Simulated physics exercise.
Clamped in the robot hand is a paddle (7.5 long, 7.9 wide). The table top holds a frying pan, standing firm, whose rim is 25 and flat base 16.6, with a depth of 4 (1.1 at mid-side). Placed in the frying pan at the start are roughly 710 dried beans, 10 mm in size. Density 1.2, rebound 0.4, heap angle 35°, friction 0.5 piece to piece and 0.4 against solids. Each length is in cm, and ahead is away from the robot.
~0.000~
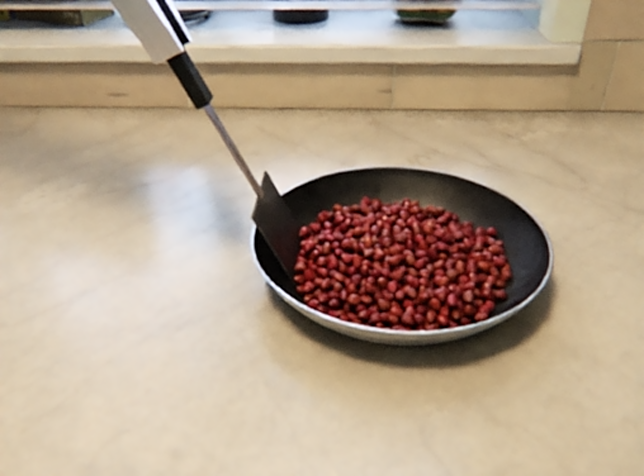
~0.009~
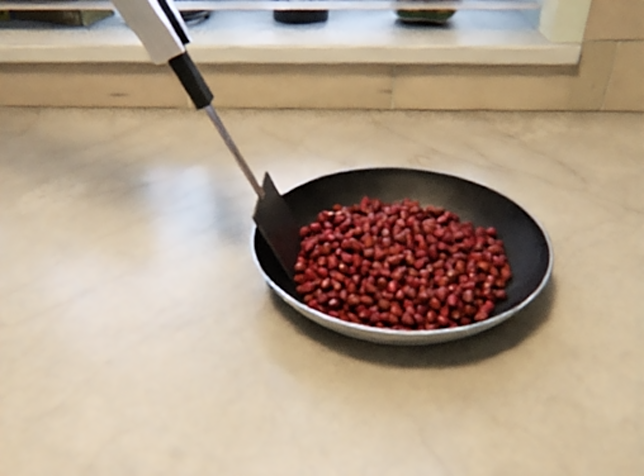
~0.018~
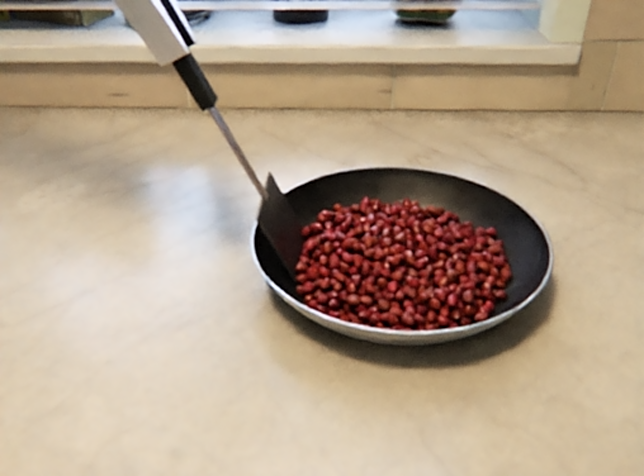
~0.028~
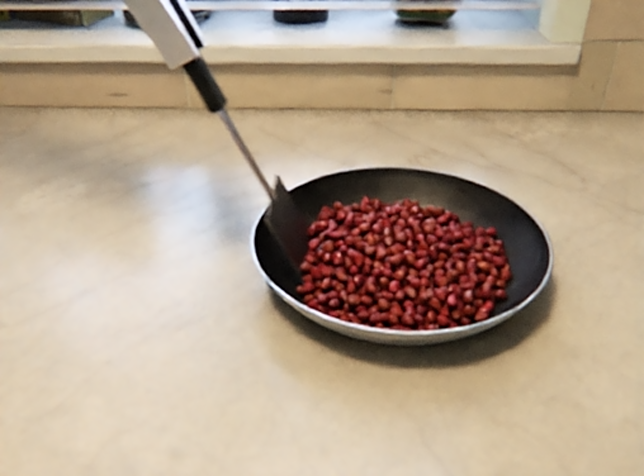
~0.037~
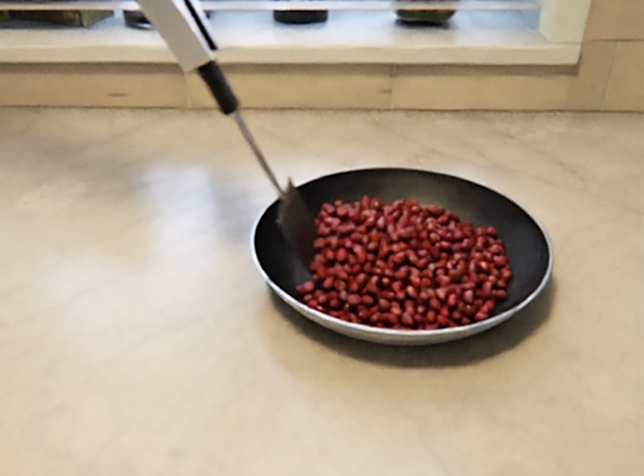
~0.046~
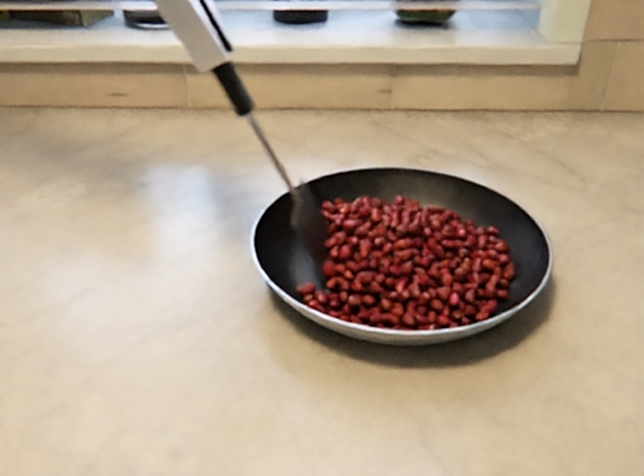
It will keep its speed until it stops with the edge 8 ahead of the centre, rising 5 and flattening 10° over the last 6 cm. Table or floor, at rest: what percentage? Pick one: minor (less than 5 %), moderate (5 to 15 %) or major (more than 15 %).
Major.
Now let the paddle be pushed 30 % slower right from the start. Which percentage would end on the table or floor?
It would be near 20 per cent.
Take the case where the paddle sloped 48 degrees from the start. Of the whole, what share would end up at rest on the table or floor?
Then roughly 30 percent.
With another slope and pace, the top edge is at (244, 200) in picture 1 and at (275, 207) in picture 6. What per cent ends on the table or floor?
Roughly 20 %.
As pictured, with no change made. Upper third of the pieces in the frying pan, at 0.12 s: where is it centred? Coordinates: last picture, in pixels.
I'd put it somewhere near (450, 231).
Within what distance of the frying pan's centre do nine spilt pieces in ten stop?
About 55 cm.
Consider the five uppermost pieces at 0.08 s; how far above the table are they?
Estimated height above table: Approx. 6 cm.
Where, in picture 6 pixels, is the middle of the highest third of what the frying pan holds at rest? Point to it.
I'd put it close to (488, 249).
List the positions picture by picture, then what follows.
The first picture shows paddle top edge at (259, 192), sloping 65°; upper third of the load around (394, 249), from x 300 to 505, top at y 205; 708 in the frying pan.
The second picture shows paddle top edge at (260, 192), sloping 65°; upper third of the load around (394, 249), from x 300 to 505, top at y 205.
The third picture shows paddle top edge at (263, 194), sloping 65°; upper third of the load around (391, 249), from x 300 to 505, top at y 205.
The fourth picture shows paddle top edge at (272, 196), sloping 65°; upper third of the load around (389, 248), from x 305 to 505, top at y 205.
The fifth picture shows paddle top edge at (284, 198), sloping 65°; upper third of the load around (390, 246), from x 305 to 505, top at y 200.
The sixth picture shows paddle top edge at (297, 199), sloping 65°; upper third of the load around (395, 243), from x 305 to 510, top at y 200; 708 in the frying pan.
After 0.08 s, sloping 65°, highest piece 6 above the table; 708 in the frying pan.
After 0.12 s, sloping 63°, highest piece 8 above the table; 708 in the frying pan.
After 0.33 s, sloping 55°, highest piece 8 above the table; 534 in the frying pan, 123 on the table or floor, 51 on the blade or in flight.
After 1.38 s, sloping 55°, highest piece 5 above the table; 534 in the frying pan, 174 on the table or floor.
At rest, 534 in the frying pan, 174 on the table or floor. That is 25 % on the table or floor.
